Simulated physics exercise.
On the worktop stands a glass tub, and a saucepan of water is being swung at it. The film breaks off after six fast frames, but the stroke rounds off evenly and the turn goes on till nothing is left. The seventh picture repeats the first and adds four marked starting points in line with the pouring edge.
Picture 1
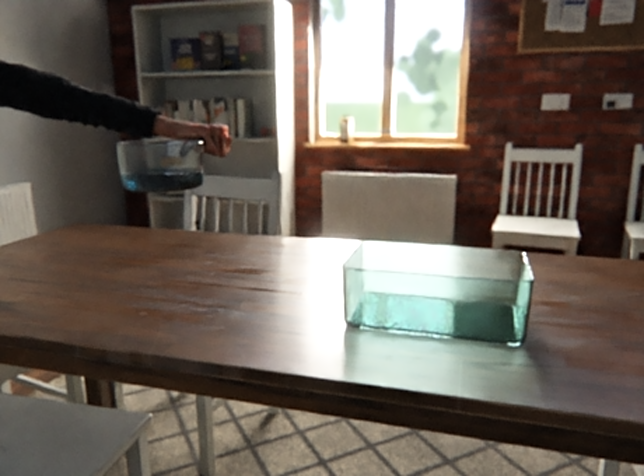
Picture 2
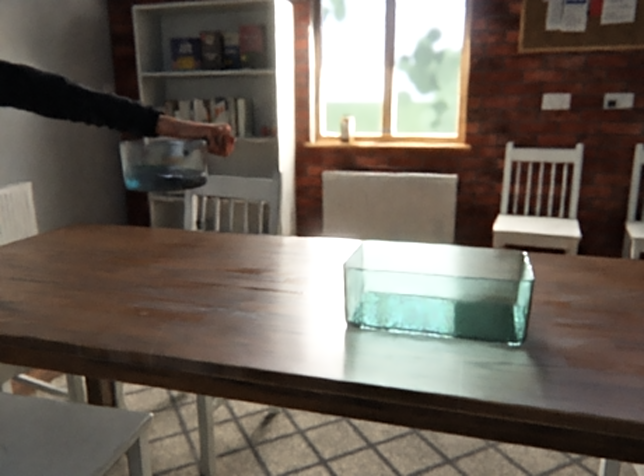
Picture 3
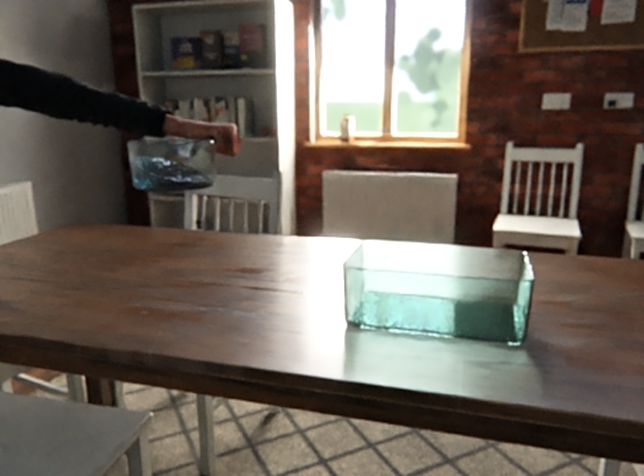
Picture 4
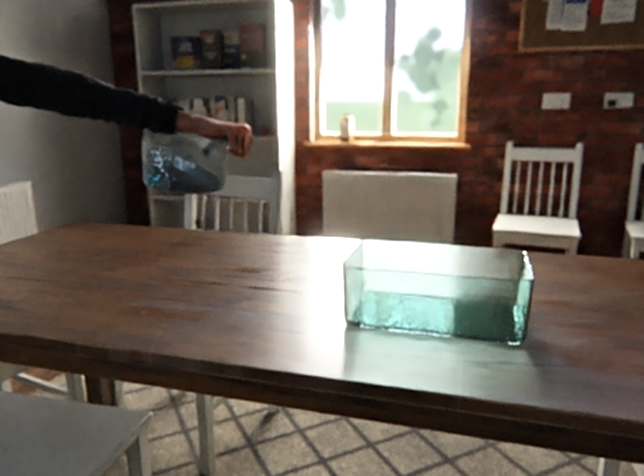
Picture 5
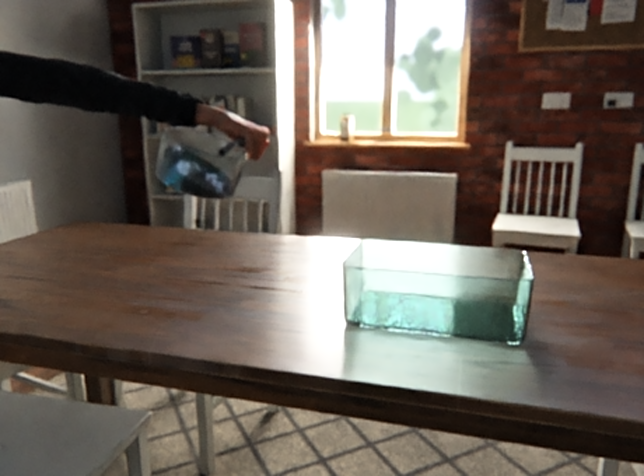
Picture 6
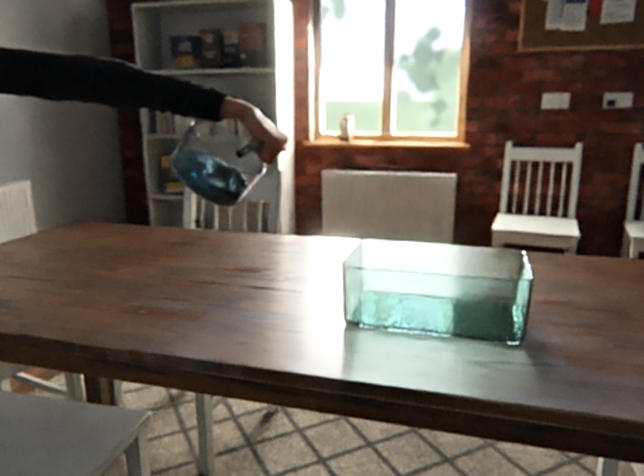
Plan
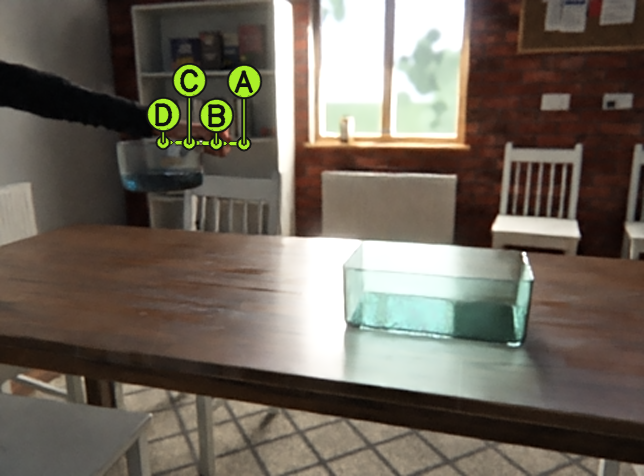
A hand at the end of a dark-sleeved arm, reaching in from the left, holds a clear pan of bluish water above a brown wooden table, seen from a fixed view across a brick-walled room. A greenish glass tub stands right of centre, with white chairs, a shelf and a bright window behind. The pan drifts slightly right, level at first, then tilts increasingly, the water shifting inside.
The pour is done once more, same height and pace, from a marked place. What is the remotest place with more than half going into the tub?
Place B.
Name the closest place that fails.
It is C.
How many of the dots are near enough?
Two of the four.
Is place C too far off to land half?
Yes, that goes wrong.
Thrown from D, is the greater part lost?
Yes, it does.
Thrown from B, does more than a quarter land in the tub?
Yes.
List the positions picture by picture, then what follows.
Upright, lip at (196, 143); tub from (343, 324) to (525, 344); nothing has left yet, in the first frame.
Upright, lip at (200, 142); nothing has left yet, in the second frame.
Upright, lip at (208, 142); nothing has left yet, in the third frame.
Tipped about 6°, lip at (223, 146); nothing has left yet, in the fourth frame.
Tipped about 20°, lip at (243, 157); nothing has left yet, in the fifth frame.
Tipped about 39°, lip at (260, 173); nothing has left yet, in the sixth frame.
On the marked copy, A at (244, 143); B at (216, 143); C at (189, 142); D at (163, 142).
With A, about 81 % lands in the tub, 6 % falls short and 13 % goes beside or beyond.
With B, about 69 % lands in the tub, 23 % falls short and 8 % goes beside or beyond.
With C, about 31 % lands in the tub, 64 % falls short and 6 % goes beside or beyond.
With D, about 5 % lands in the tub, 92 % falls short and 3 % goes beside or beyond.
